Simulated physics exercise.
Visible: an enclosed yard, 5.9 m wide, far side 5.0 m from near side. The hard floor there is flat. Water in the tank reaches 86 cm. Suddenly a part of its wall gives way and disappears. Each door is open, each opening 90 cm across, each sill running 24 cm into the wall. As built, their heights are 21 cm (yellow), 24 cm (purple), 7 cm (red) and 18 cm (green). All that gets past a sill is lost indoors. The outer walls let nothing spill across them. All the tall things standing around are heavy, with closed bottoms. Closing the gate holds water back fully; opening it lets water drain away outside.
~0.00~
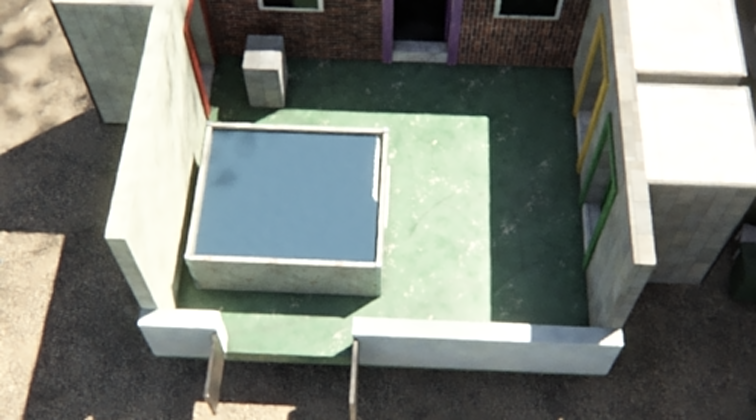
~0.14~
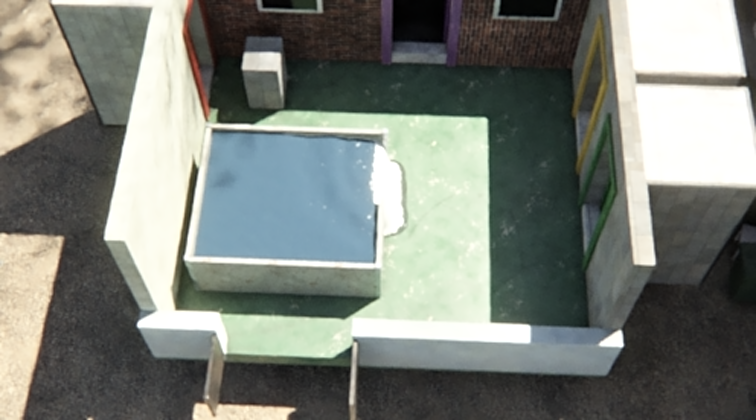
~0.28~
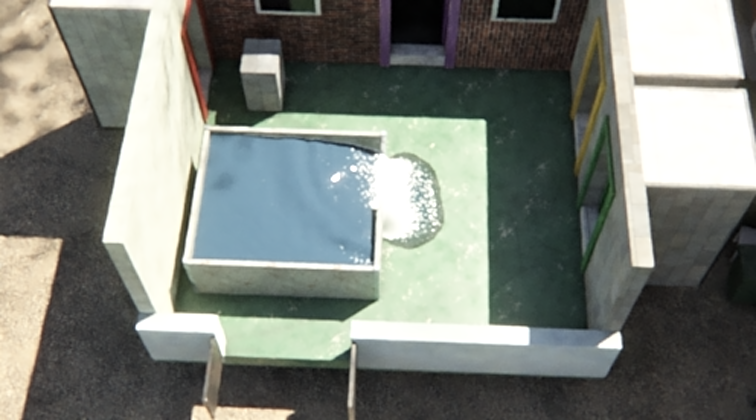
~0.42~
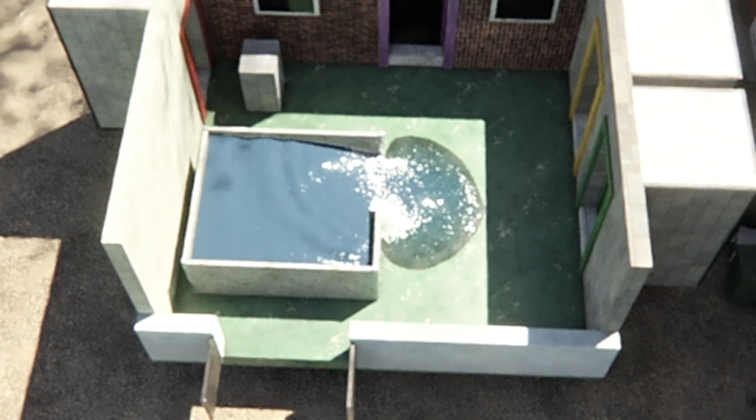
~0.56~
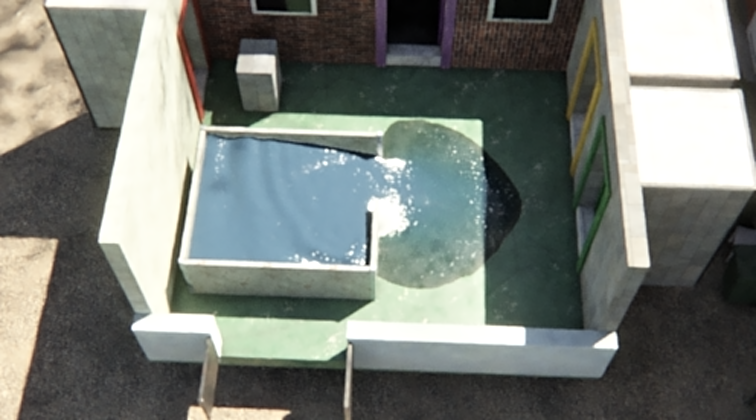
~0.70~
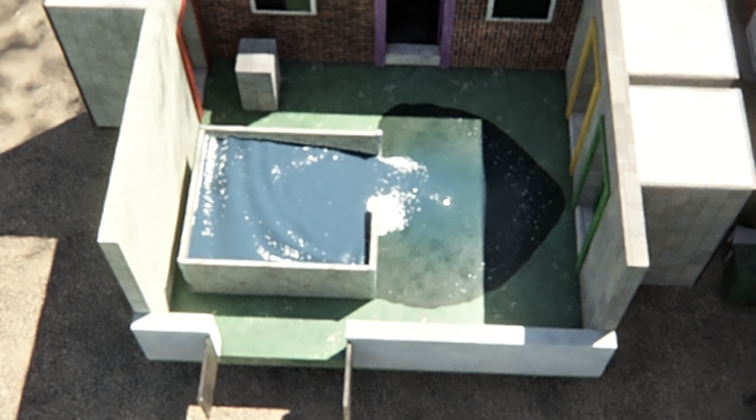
Water pouring through a gap in the right wall of a raised tank and spreading across a walled yard's green floor.
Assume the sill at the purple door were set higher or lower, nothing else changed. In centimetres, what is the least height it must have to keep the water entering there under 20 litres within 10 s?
10 cm.
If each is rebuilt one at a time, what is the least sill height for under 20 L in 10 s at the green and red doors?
Some 32 cm for green, some 16 cm for red.
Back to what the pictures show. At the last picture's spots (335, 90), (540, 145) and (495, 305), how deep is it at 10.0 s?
Respectively 13 cm, 17 cm and 12 cm.
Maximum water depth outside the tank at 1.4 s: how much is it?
It gets to close to 48 centimetres there.
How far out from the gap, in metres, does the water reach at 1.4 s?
Near 3.8 metres, give or take.
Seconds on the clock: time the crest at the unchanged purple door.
The level tops out around 4.0 s.
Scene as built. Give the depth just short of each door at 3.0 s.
Door by door, in centimetres - yellow 34, purple 9, red 0, green 29.
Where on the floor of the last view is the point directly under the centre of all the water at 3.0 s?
It lies near (382, 207) in the last picture.
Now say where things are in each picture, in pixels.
The first picture shows the tank at (291, 194) is whole and still, 86 cm deep; the purple door at (422, 22) is dry.
In the second picture, water pours out at (382, 188) and has run 0.3 m, to (402, 224); about 11 cm deep outside, 86 cm at the back.
In the third picture, the front is at (437, 224), 0.9 m from the gap at (380, 191); 1.1 m2 of floor is wet, 86 cm left at the back.
In the fourth picture, the front is at (479, 212), 1.5 m from the gap at (379, 192); 2.5 m2 of floor is wet, 86 cm left at the back.
In the fifth picture, the gap is at (376, 192), the front 2.1 m out at (516, 207); the back of the tank holds 86 cm.
In the sixth picture, the front is at (559, 204), 2.8 m from the gap at (376, 191); 6.7 m2 of floor is wet, 80 cm left at the back; 1.0 m in a straight line remain to the purple door at (414, 25).
After 1.4 s water covers 50 % of the floor, deepest (48 cm) near (389, 191); it has not reached the purple door.
After 3.0 s water covers 55 % of the floor, deepest (36 cm) near (576, 353); 9 cm at the purple door, 0 litres in over its 24 cm sill.
After 10.0 s water covers 95 % of the floor, deepest (22 cm) near (210, 64); 12 cm at the purple door, 0 litres in over its 24 cm sill.
At the purple door as built, the water arrived by 1.6 s and peaked near 14 cm at 4.2 s.
Run again over the same 10 s with other heights there, 44 litres in over 8 cm, 11 litres over 11 cm. The limit of 20 litres is kept from about 10 cm up.
